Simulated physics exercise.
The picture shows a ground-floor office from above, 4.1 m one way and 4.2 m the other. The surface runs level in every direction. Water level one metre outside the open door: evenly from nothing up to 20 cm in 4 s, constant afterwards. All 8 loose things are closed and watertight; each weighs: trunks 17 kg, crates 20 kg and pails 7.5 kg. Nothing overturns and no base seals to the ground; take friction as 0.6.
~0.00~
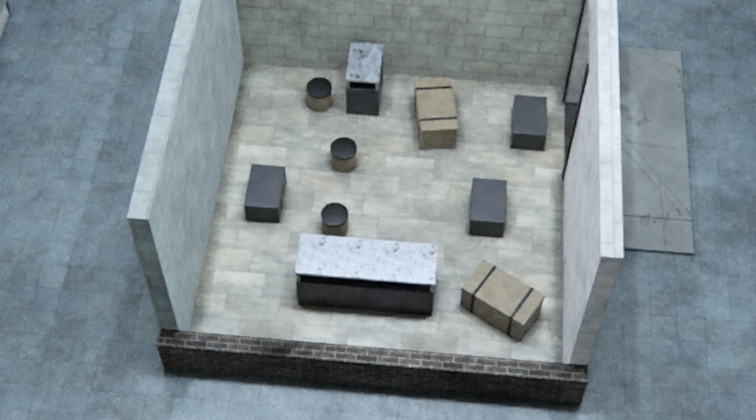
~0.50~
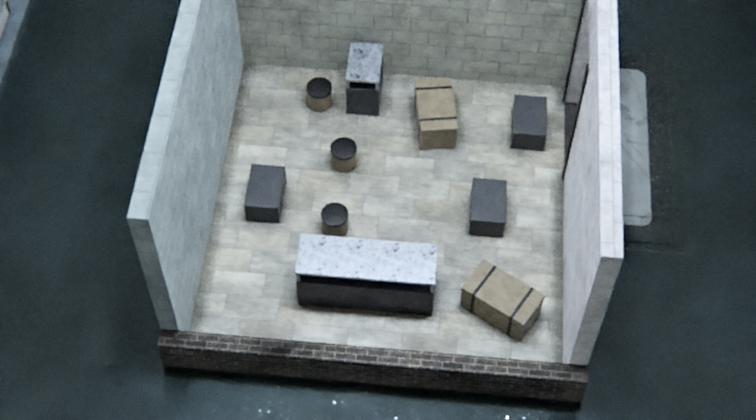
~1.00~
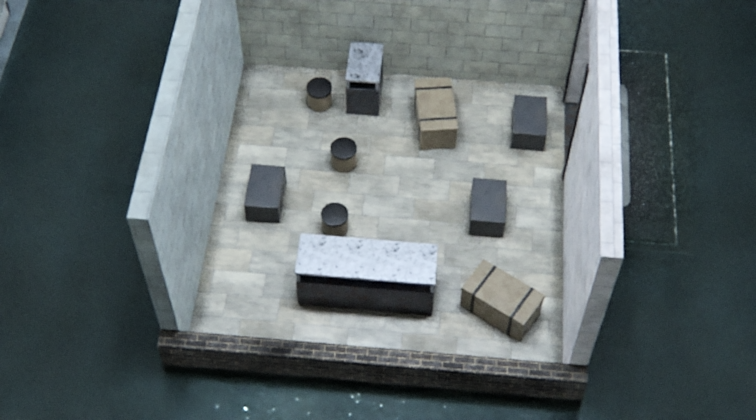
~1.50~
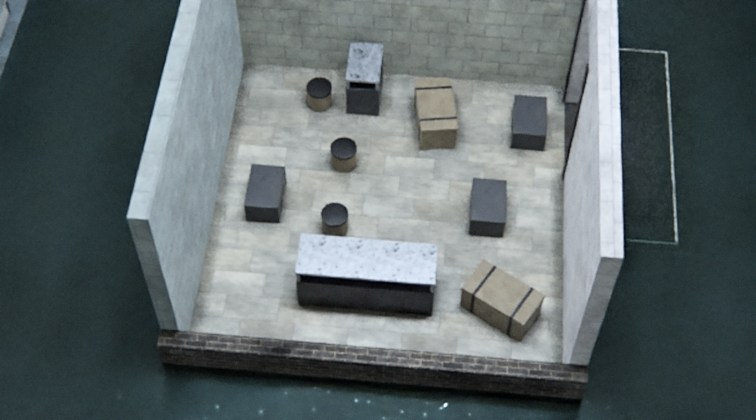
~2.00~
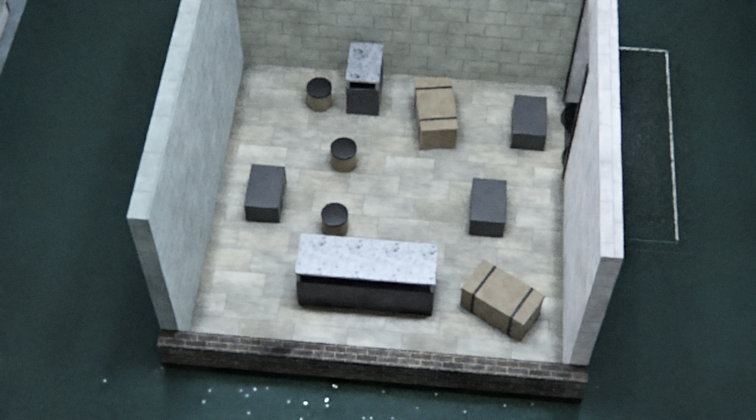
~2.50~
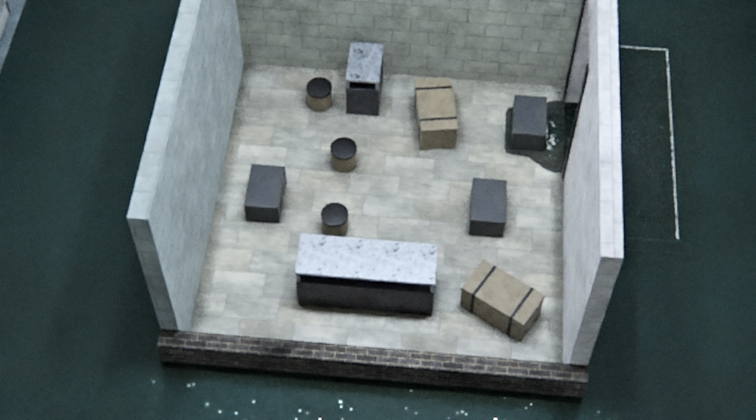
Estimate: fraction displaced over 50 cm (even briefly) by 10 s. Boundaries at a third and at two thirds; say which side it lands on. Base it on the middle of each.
Middle band.
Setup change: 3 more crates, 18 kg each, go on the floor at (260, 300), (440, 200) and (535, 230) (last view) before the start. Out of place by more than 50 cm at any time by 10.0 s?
In turn: Within the mark, beyond the mark, within the mark.
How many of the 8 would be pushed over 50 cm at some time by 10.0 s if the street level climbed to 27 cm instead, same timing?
With that change, 5 of them.
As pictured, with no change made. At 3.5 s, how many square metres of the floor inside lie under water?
Close to 1.5 m2, I'd say.
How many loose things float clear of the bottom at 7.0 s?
I get 1.
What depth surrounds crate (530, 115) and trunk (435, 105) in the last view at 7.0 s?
Some 9 cm at the first, some 7 cm at the second.
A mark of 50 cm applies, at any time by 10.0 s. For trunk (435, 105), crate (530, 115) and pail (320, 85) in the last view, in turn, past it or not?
Result, in order: Exceeded / exceeded / stayed within.
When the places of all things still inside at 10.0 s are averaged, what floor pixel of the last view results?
(337, 201).
After 3.5 s 0 of 8 are over 50 cm from their spots; 0 afloat.
After 4.5 s 1 of 8 are over 50 cm from their spots; 0 afloat.
After 7.0 s 2 of 8 are over 50 cm from their spots; 1 afloat.
After 10.0 s 4 of 8 are over 50 cm from their spots, and 4 have been at some point; 2 afloat.
